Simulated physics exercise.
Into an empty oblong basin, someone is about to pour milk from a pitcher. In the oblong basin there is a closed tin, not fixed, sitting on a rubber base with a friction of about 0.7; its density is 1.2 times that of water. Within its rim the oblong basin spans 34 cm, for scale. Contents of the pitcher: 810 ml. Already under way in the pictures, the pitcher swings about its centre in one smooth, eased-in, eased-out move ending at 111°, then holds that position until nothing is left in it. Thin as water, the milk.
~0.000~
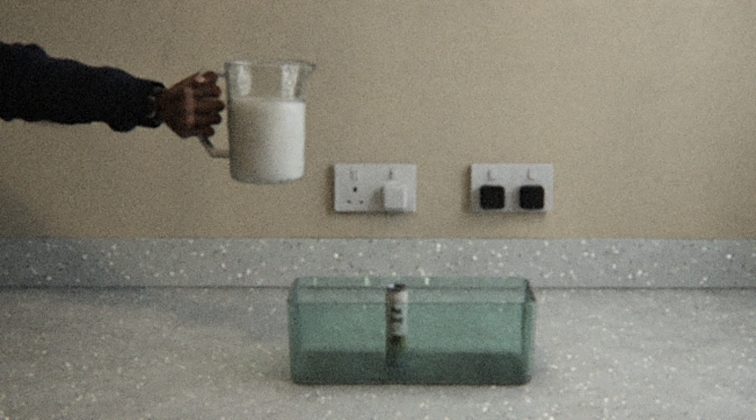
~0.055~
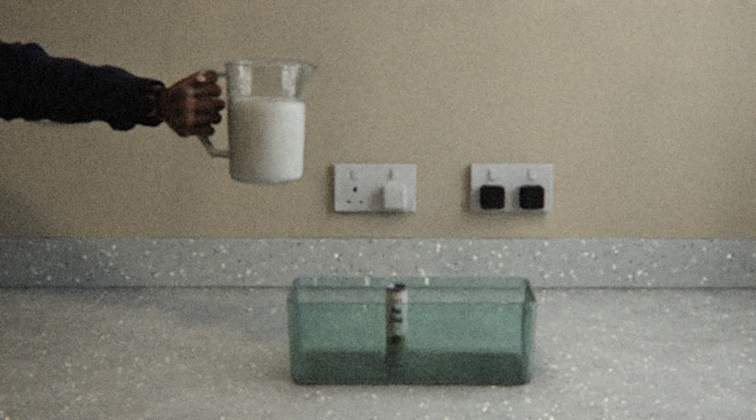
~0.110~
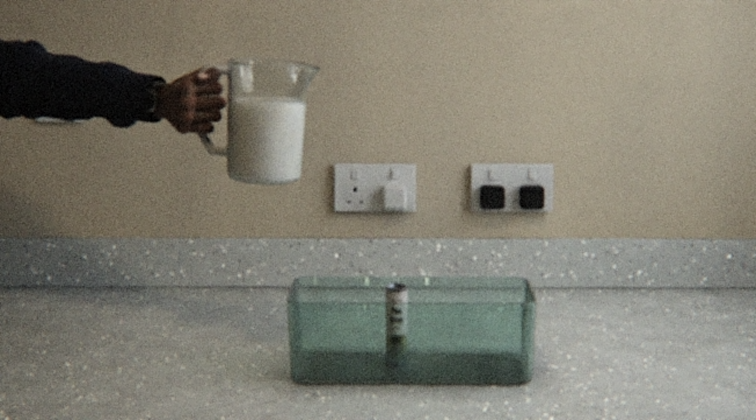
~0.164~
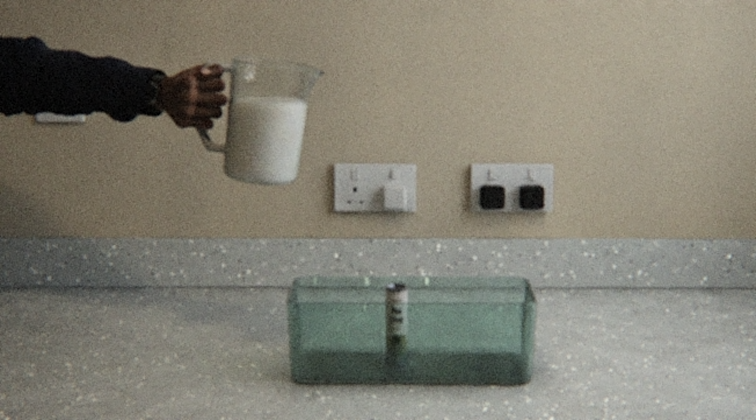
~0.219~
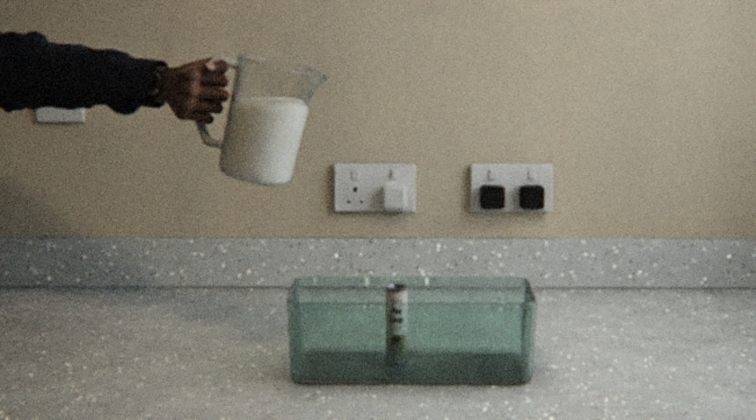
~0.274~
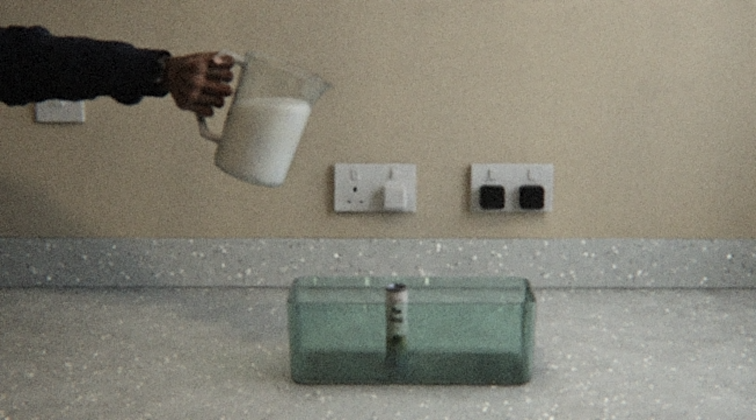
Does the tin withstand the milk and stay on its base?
No, it is knocked over.
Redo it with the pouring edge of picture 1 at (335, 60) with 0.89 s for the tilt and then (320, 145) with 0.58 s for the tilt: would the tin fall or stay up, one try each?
Run one: It does not tip. Run two: It does not tip.
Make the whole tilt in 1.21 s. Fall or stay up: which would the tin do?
The tin tips over.
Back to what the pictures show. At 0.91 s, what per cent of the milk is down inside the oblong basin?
My estimate is about 30 percent.
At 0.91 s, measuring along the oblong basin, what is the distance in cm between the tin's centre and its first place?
Around 0 cm.
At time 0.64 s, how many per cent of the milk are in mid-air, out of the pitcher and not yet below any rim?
Roughly 10 percent.
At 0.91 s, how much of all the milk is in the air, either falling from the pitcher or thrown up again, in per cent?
Near 38 percent.
After 0.64 s the tilt is 80° and 89 per cent is still to pour; the tin stands where it began.
After 0.91 s the tilt is 109° and 31 per cent is still to pour; the tin stands where it began.
After 1.19 s the tilt is 111° and 2 per cent is still to pour; the tin leans 24°.
After 1.49 s the tilt is 111° and 0 per cent is still to pour; the tin lies on its side.
In the end the tin lies on its side.
